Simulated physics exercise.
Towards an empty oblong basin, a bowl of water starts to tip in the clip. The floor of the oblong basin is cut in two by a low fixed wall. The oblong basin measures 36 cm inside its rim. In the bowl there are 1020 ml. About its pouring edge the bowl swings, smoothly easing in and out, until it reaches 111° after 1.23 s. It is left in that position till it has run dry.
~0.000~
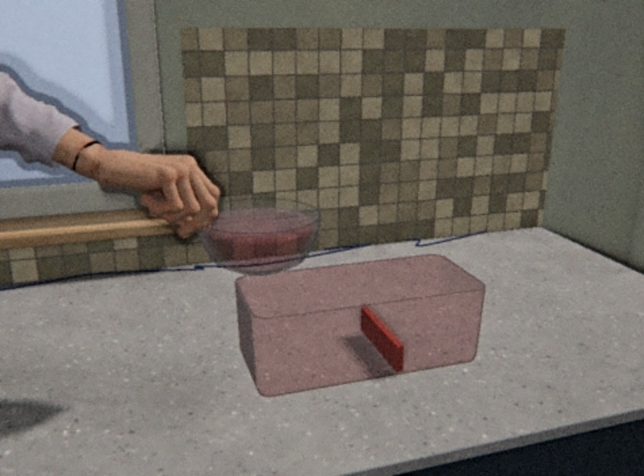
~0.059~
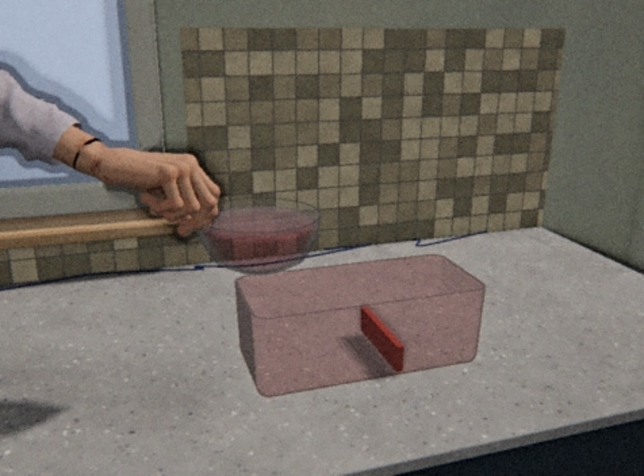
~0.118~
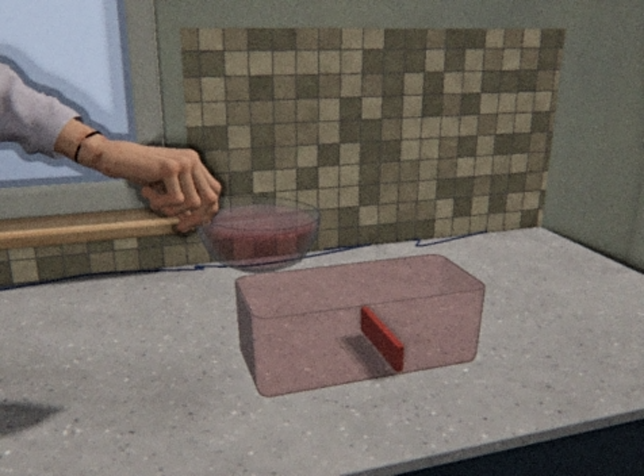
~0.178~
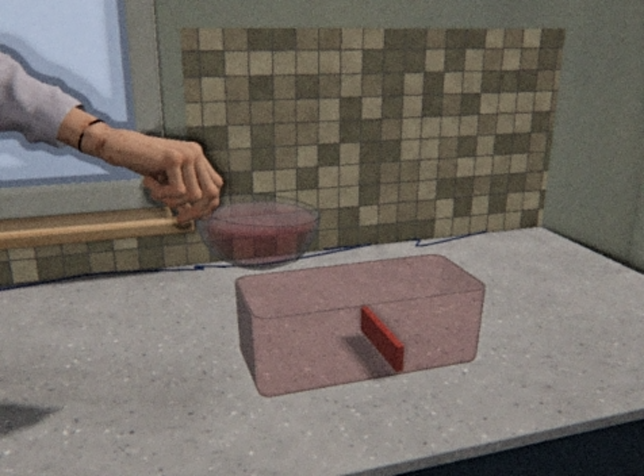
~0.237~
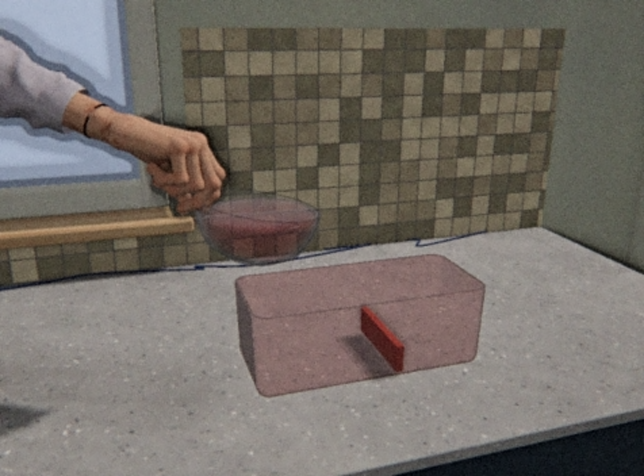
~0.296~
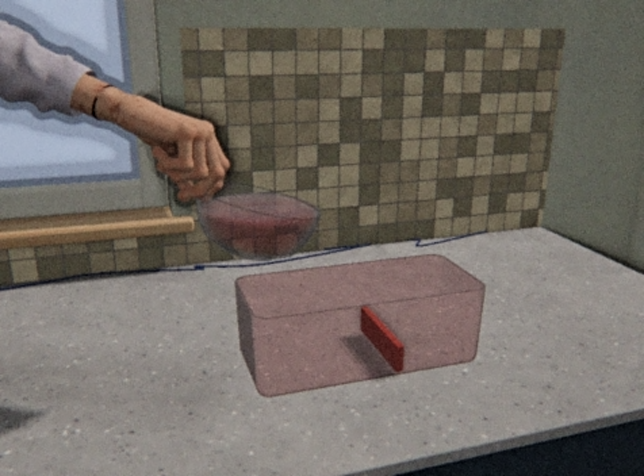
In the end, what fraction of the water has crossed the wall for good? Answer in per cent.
In the end about 66 per cent has crossed for good.
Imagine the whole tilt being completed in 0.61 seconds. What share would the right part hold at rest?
Then it comes to around 55 per cent.
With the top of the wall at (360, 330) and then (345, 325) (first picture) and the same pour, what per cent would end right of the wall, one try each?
The first gives near 85 per cent and the second near 95 per cent.
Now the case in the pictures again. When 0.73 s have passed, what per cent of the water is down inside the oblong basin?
Fraction in basin: Approx. 22%.
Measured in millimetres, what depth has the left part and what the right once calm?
Around 10 mm deep on the left, around 36 mm deep on the right.
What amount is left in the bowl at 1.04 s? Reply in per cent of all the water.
0 in a hundred, give or take.
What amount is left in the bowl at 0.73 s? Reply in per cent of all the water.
36 %.
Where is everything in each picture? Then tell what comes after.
In the first picture, it leans 0°; its right rim is at (317, 211); the water meets the walls at (199, 227) and (314, 217); the oblong basin's rim runs from (244, 299) to (463, 271); the wall's top is at (381, 326).
In the second picture, it leans 1°; its right rim is at (317, 211); the water meets the walls at (199, 226) and (314, 216).
In the third picture, it leans 3°; its right rim is at (317, 211); the water meets the walls at (199, 225) and (313, 214).
In the fourth picture, it leans 6°; its right rim is at (317, 211); the water meets the walls at (199, 221) and (314, 212).
In the fifth picture, it leans 10°; its right rim is at (317, 211); the water meets the walls at (199, 216) and (314, 208).
In the sixth picture, it leans 15°; its right rim is at (317, 211); the water meets the walls at (199, 210) and (314, 207); 1 per cent is over the edge.
Then, 0.73 s in, the tilt is 71° and 36 per cent is still to pour, 14 is left of the wall and 8 right of it.
Then, 1.04 s in, the tilt is 105° and 0 per cent is still to pour, 25 is left of the wall and 67 right of it.
Then, 1.37 s in, the tilt is 111° and 0 per cent is still to pour, 31 is left of the wall and 68 right of it.
Then, 1.73 s in, the tilt is 111° and 0 per cent is still to pour, 33 is left of the wall and 66 right of it.
Finally, 33 per cent lies left of the wall, 66 right of it and 1 outside.
